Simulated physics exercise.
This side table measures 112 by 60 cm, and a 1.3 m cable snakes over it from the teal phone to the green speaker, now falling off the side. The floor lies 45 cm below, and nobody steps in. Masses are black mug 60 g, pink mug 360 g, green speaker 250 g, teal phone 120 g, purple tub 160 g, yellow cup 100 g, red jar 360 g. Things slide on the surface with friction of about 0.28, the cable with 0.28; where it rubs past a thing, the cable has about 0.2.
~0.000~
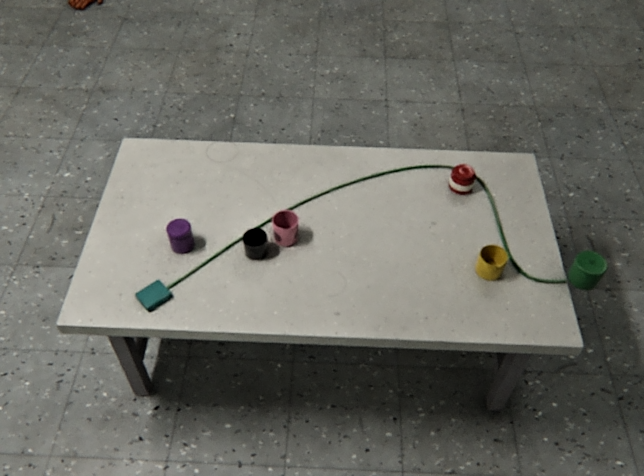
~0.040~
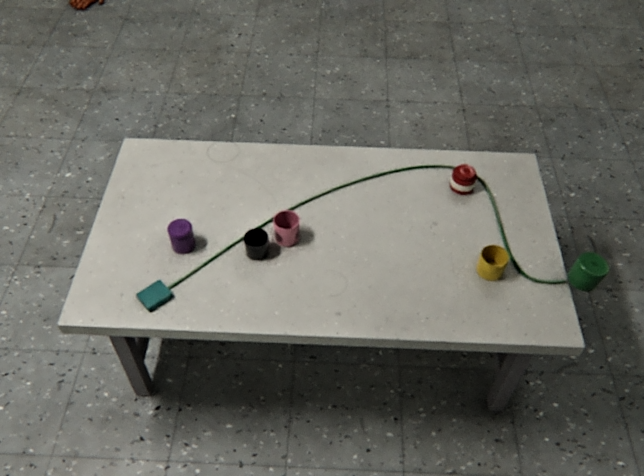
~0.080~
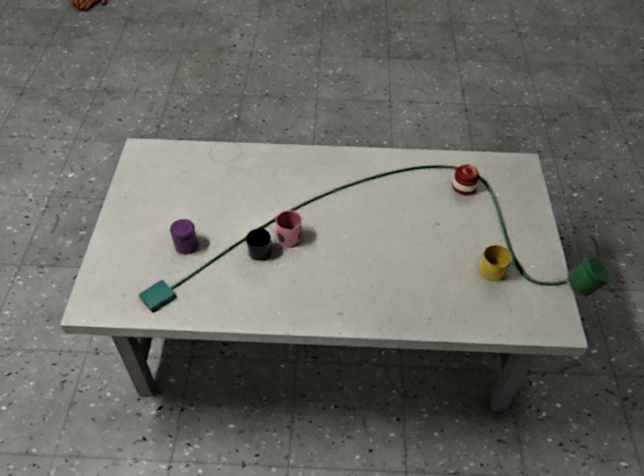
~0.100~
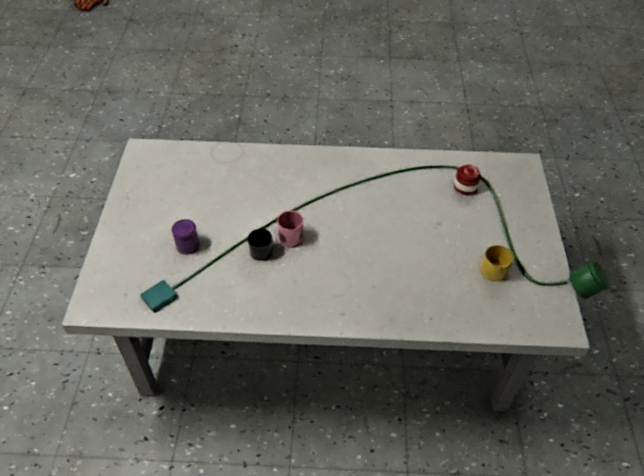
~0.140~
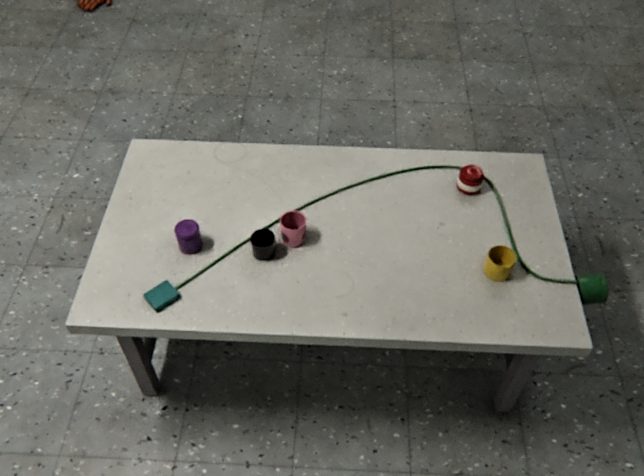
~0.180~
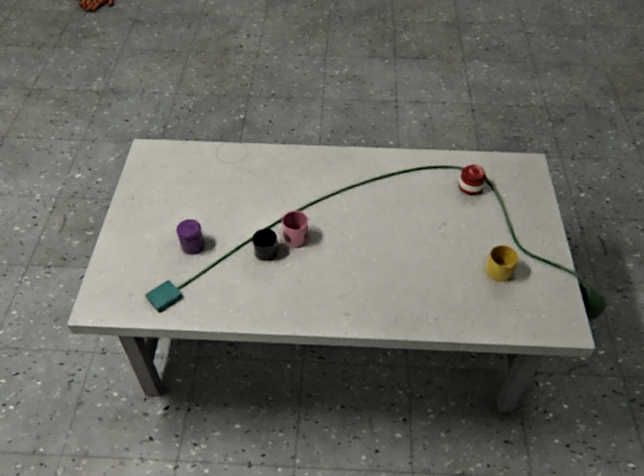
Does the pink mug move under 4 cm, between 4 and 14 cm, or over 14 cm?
It finishes close to where it began.
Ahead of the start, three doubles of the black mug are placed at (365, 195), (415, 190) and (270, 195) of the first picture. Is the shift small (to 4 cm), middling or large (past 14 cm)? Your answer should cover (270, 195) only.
Slight.
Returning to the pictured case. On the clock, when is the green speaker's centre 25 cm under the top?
About: 0.28 s.
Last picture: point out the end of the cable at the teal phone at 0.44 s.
Approximate position: (243, 254).
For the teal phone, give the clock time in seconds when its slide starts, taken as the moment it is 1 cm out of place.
About: Teal phone 0.30 s.
By 0.4 s, the cable's tail end at (243, 254); teal phone 17 cm off its start, green speaker over the edge, red jar 6 cm off its start.
By 0.7 s, the cable's tail end at (274, 238); teal phone 29 cm off its start, green speaker over the edge, red jar 7 cm off its start.
By 0.9 s, the cable's tail end at (274, 238); teal phone 29 cm off its start at (264, 226), green speaker over the edge, red jar 7 cm off its start at (479, 190).
By 1.2 s, the cable's tail end at (274, 238); teal phone 29 cm off its start, green speaker over the edge, red jar 7 cm off its start.
By 2.4 s, the cable's tail end at (274, 238); pink mug 0 cm off its start at (296, 221), teal phone 29 cm off its start at (264, 226), green speaker over the edge, red jar 7 cm off its start at (479, 190).
